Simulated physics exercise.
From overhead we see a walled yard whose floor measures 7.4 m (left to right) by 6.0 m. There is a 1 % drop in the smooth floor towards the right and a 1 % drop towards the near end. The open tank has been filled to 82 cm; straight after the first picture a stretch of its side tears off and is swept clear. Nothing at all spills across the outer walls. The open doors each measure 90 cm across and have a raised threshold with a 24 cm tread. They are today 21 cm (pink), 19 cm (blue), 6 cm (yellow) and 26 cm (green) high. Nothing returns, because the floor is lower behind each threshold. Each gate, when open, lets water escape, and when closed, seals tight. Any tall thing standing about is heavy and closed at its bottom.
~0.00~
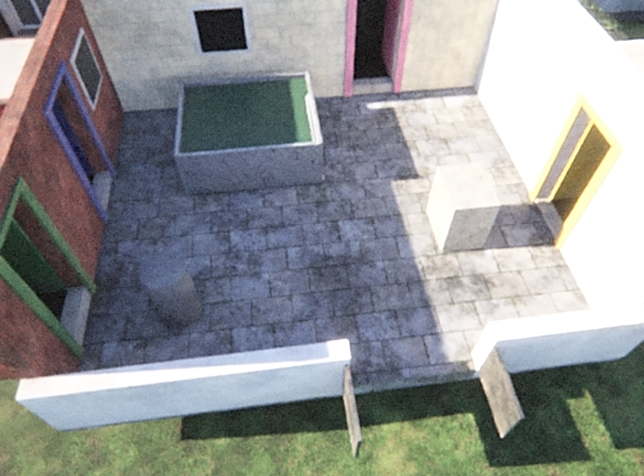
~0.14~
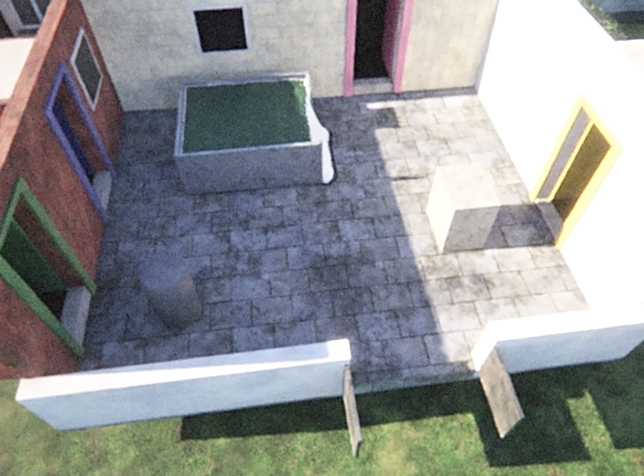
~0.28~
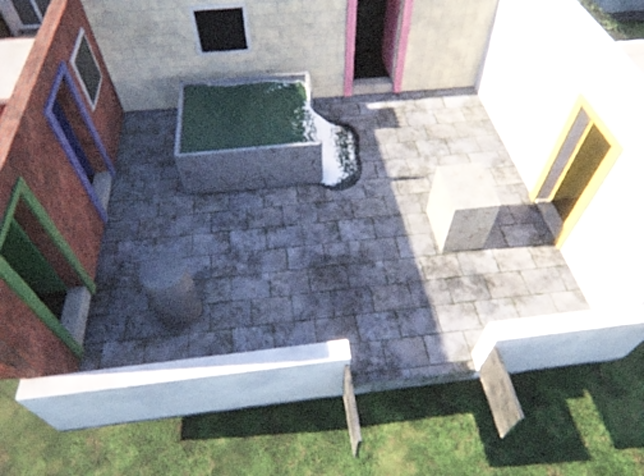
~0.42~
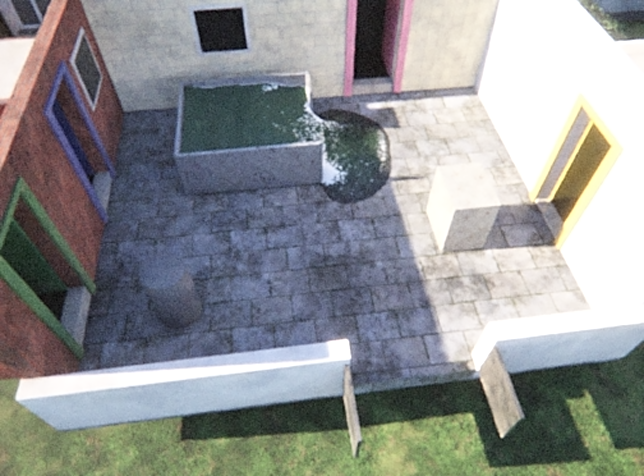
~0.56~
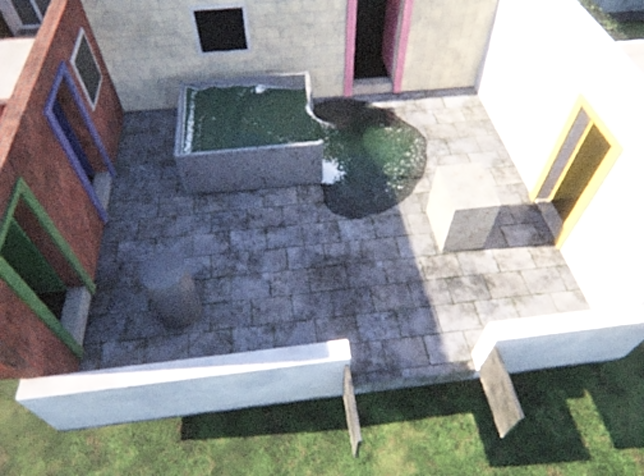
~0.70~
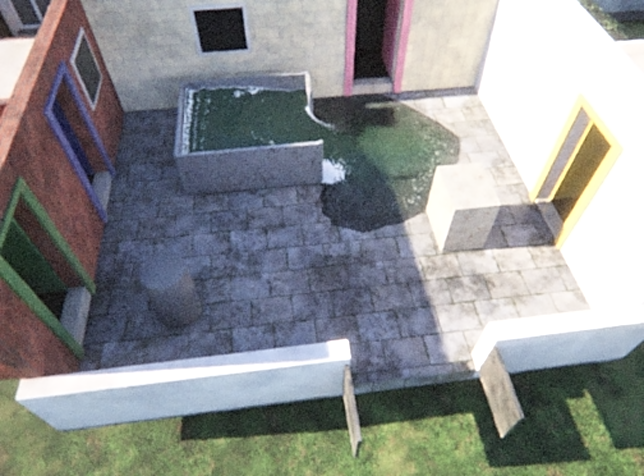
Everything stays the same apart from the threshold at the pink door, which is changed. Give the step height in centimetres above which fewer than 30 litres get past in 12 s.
9.5 cm.
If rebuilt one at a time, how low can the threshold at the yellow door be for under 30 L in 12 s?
About 23 cm at yellow.
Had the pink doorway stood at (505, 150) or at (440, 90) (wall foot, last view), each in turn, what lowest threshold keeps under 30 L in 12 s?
About 31 and 23 cm.
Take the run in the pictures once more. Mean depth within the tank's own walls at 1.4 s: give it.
About 50 cm.
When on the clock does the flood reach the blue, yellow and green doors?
Blue 8.0 s, yellow 1.4 s, green 7.5 s.
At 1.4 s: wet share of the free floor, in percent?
The wet part is about 35 per cent.
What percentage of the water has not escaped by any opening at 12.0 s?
I'd put it at about 78 per cent.
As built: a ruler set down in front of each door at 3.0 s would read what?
Depths in cm: Pink 7, blue 0, yellow 18, green 0.
After 1.4 s water covers 35 % of the floor, deepest (44 cm) near (321, 165); 10 cm at the pink door, 0 litres in over its 21 cm threshold.
After 3.0 s water covers 45 % of the floor, deepest (34 cm) near (468, 146); 7 cm at the pink door, 0 litres in over its 21 cm threshold.
After 12.0 s water covers 95 % of the floor, deepest (14 cm) near (594, 337); 6 cm at the pink door, 0 litres in over its 21 cm threshold.
At the pink door as built, the water arrived by 0.8 s and peaked near 15 cm at 5.0 s.
Run again over the same 12 s with other heights there, 57 litres in over 7.5 cm, 21 litres over 10.5 cm. The limit of 30 litres is kept from about 9.5 cm up.
